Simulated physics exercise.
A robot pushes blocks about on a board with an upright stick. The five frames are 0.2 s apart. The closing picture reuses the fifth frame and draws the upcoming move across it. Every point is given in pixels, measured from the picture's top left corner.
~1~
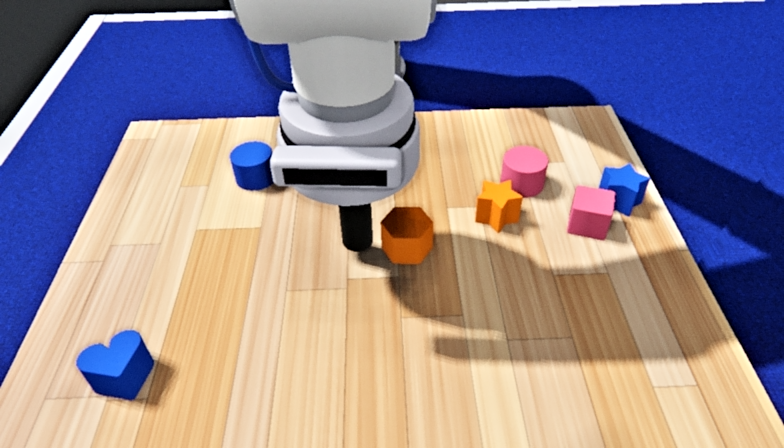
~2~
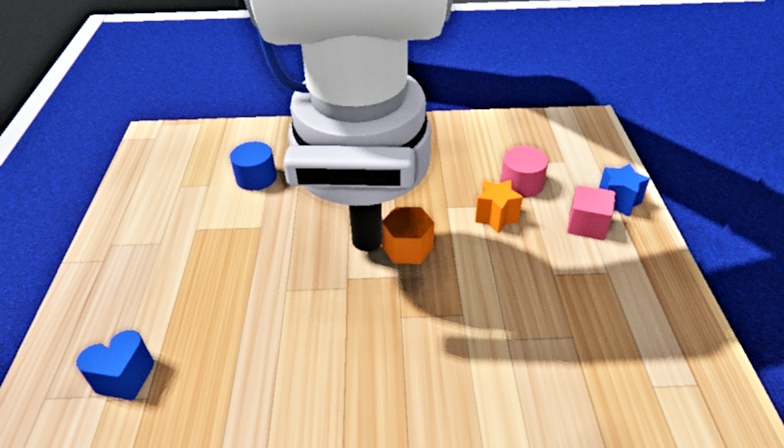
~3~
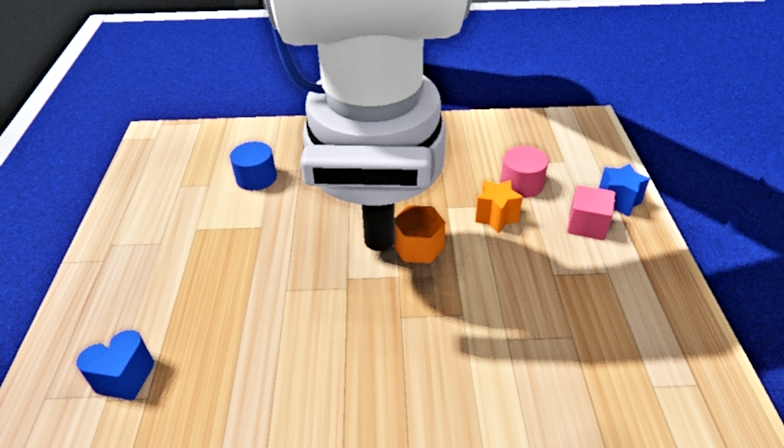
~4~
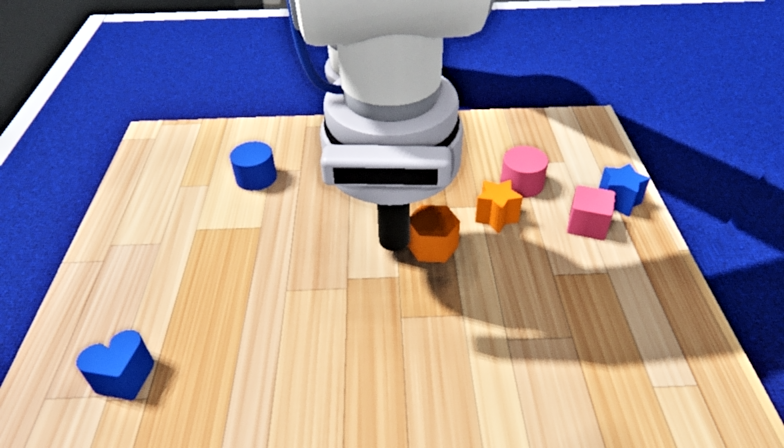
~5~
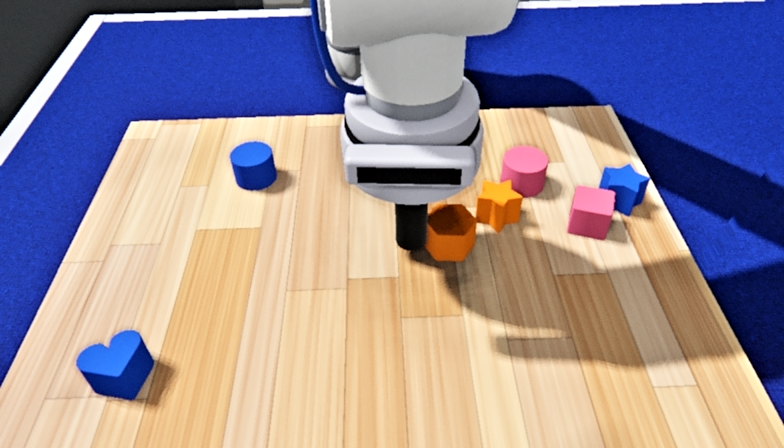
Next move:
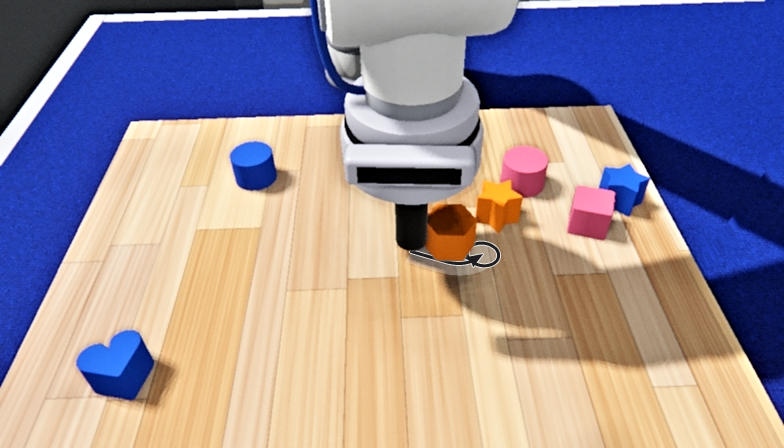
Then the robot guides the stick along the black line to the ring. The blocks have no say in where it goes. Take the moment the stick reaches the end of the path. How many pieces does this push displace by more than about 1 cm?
I predict two.
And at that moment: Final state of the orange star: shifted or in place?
The push reaches it.
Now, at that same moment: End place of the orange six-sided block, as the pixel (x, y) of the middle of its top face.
Final place: (502, 205).
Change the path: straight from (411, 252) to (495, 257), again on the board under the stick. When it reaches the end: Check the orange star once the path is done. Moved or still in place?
It leaves its spot.
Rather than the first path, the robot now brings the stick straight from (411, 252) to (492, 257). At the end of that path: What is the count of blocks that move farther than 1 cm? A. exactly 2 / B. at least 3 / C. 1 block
My answer is option A.
Path on the board, from (411, 252) via (436, 259) and (461, 263), ending at (483, 254).
What follows on the original path. Halfway along, stick (449, 251); orange six-sided block (477, 217), turned 25° anticlockwise.
At the end, stick (484, 243); orange six-sided block (502, 205), turned 45° anticlockwise; orange star (507, 178), turned 20° anticlockwise; pink cylinder (527, 156).
